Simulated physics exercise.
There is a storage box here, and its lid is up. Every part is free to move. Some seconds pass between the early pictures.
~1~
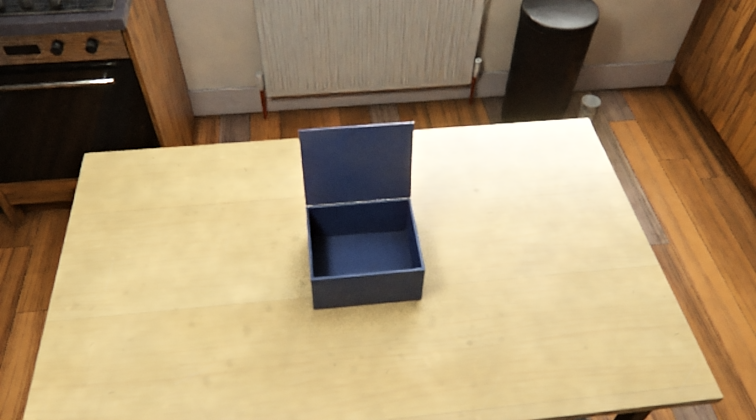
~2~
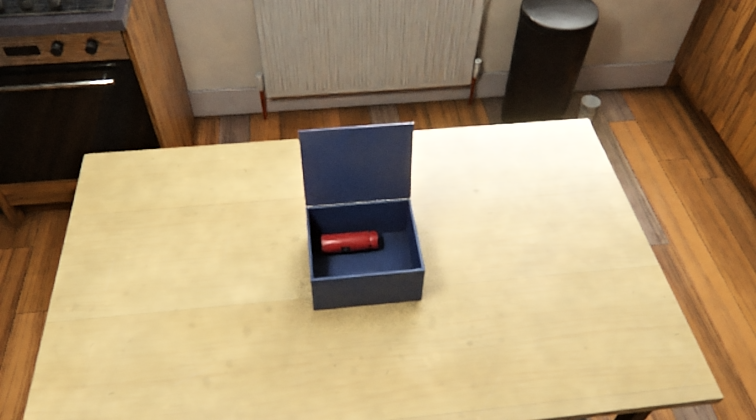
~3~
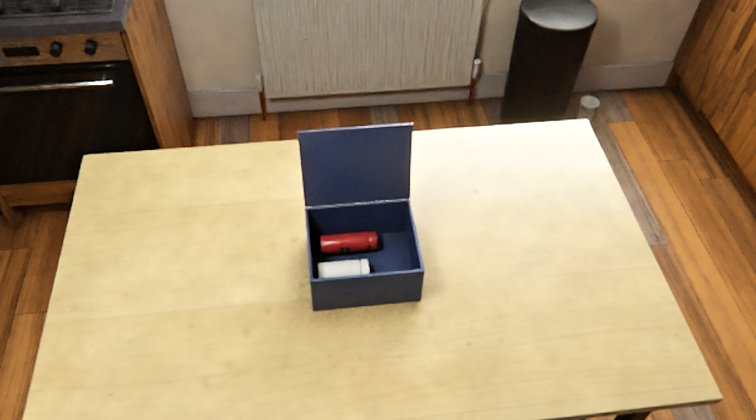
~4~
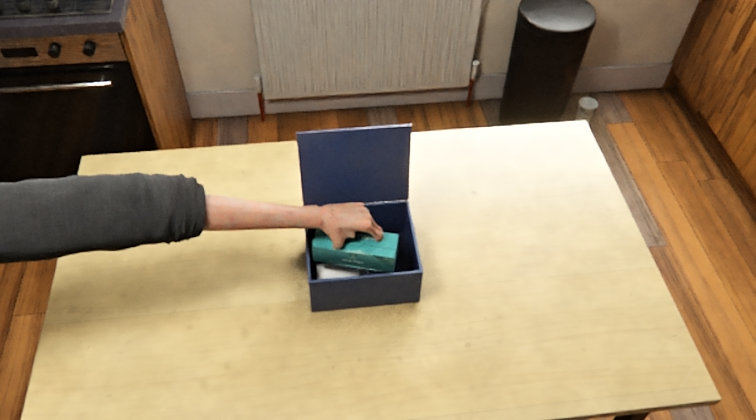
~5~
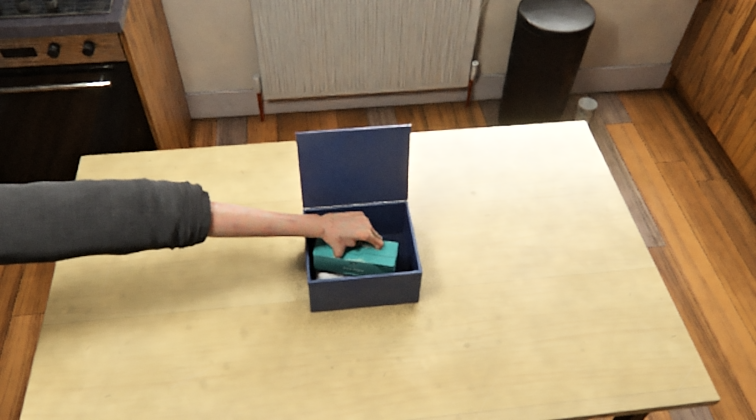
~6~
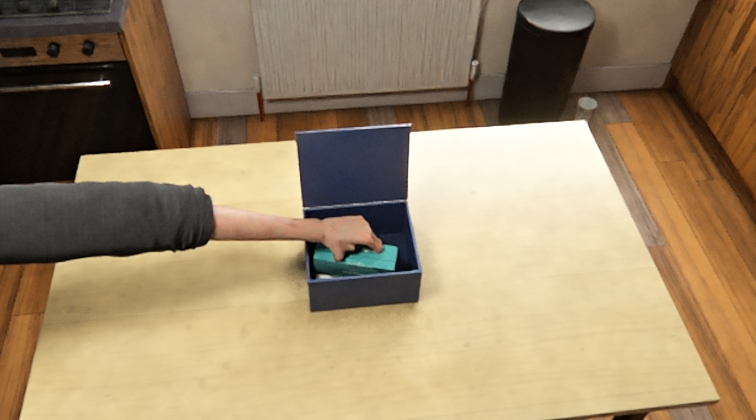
Hand lowering a turquoise carton into an open blue box on a table, after a red shaker and a white item appear inside.
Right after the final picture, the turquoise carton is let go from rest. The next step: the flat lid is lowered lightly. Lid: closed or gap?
The lid lands home.
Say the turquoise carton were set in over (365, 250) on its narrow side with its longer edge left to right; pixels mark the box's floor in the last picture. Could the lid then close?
Lid down.
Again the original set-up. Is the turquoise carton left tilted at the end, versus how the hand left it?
At the finish the turquoise carton goes crooked.
Then, 0.80 s later than the last frame, lid starting down; turquoise carton on its side near (356, 285); white shaker moved about its own width.
Then, 1.60 s later than the last frame, lid 59° above the rim; turquoise carton on its side near (356, 285); white shaker moved about its own width.
Then, 1.90 s later than the last frame, lid 15° above the rim; turquoise carton on its side near (356, 285); white shaker moved about its own width.
When it is over, lid shut; lying over in the box, turquoise carton; moved from the start, white shaker; red shaker as before. End places, in pixels of the last picture, turquoise carton near (356, 285).
